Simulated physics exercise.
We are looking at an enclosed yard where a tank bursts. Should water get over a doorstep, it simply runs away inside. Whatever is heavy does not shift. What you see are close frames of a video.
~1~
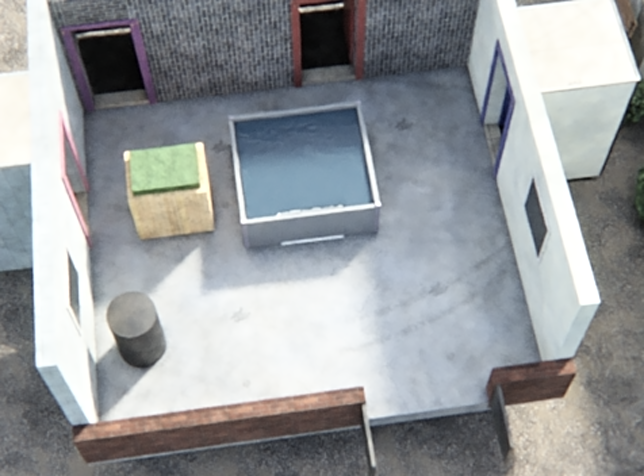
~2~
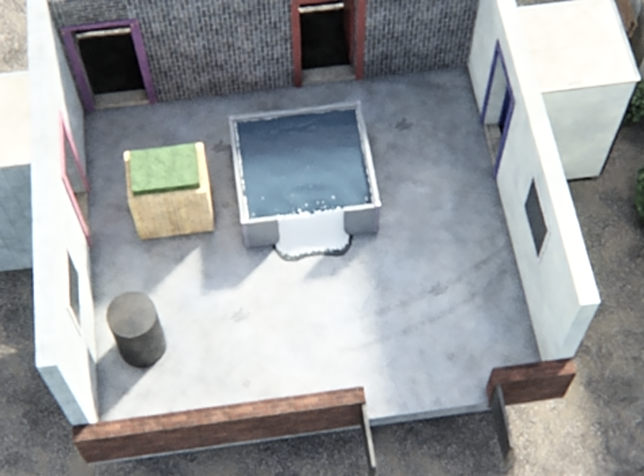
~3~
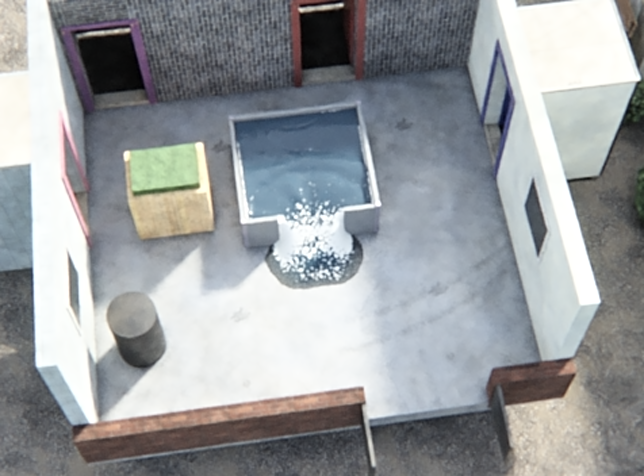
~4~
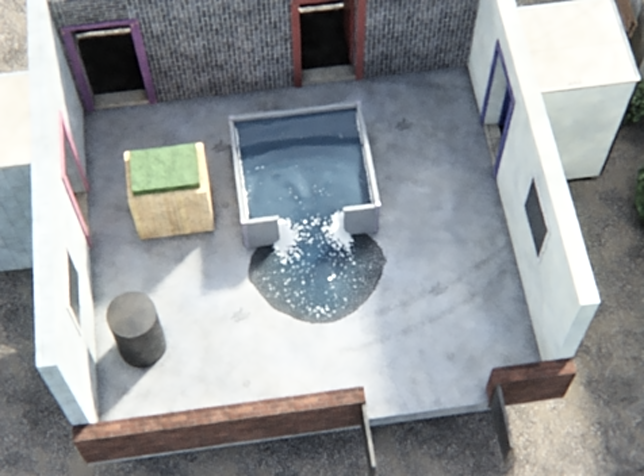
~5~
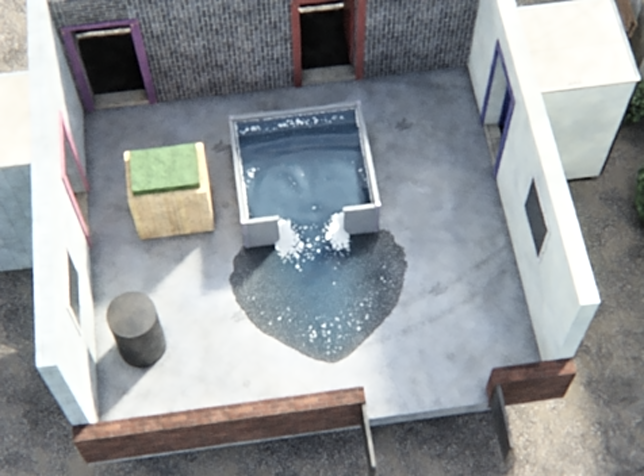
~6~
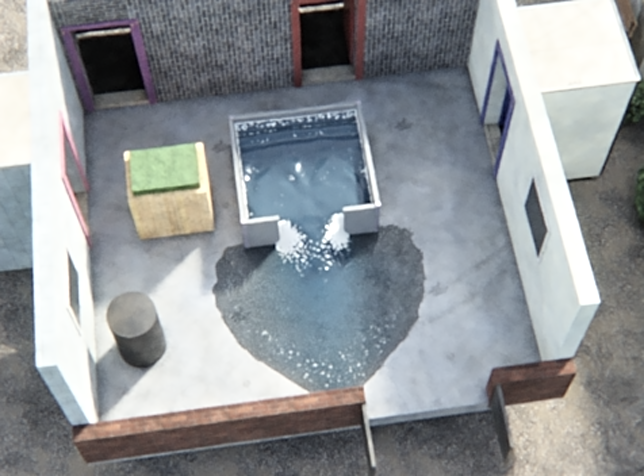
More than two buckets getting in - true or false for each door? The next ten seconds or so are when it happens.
Purple door: False; blue door: False; red door: False; pink door: False.
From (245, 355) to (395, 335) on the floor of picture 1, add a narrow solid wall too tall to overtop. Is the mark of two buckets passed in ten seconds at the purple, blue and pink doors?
Here's what you'd see: Purple gets past it, blue doesn't get there, and pink gets past it.
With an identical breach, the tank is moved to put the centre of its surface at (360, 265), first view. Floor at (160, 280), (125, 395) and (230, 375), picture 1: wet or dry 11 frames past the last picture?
As listed: Dry, awash, flooded.
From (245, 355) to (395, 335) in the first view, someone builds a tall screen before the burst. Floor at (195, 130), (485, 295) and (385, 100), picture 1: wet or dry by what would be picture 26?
Results in order: Bone-dry / swamped / bone-dry.
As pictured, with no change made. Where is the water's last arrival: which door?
Looks like the red one.
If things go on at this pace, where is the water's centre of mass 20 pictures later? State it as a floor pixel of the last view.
(289, 273).
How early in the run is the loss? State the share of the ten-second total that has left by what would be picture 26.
About 50 per cent.
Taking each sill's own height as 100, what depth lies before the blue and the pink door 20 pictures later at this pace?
I reckon it's around 0 and then 20 per cent.
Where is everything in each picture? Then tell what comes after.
In the first picture, the water tank at (303, 163) is whole and still.
In the second picture, water pours out at (311, 230) and has run to (347, 244).
In the third picture, the front is at (351, 272), out from the gap at (311, 230).
In the fourth picture, water pours out at (311, 230) and has run to (327, 319).
In the fifth picture, water pours out at (311, 230) and has run to (341, 355).
In the sixth picture, water pours out at (311, 229) and has run to a hidden place.
A moment on, water covers 30 % of the floor; the purple door not reached, the blue door not reached, the red door not reached, the pink door not reached.
Next, water covers 40 % of the floor; the purple door not reached, the blue door not reached, the red door not reached, the pink door not reached.
Then, water covers 45 % of the floor; the purple door not reached, the blue door not reached, the red door not reached, the pink door not reached.
Later, water covers 70 % of the floor; the purple door under two buckets in, the blue door wet at the sill, nothing in, the red door not reached, the pink door wet at the sill, nothing in.
In the end, water covers 95 % of the floor; the purple door under two buckets in, the blue door wet at the sill, nothing in, the red door wet at the sill, nothing in, the pink door wet at the sill, nothing in.
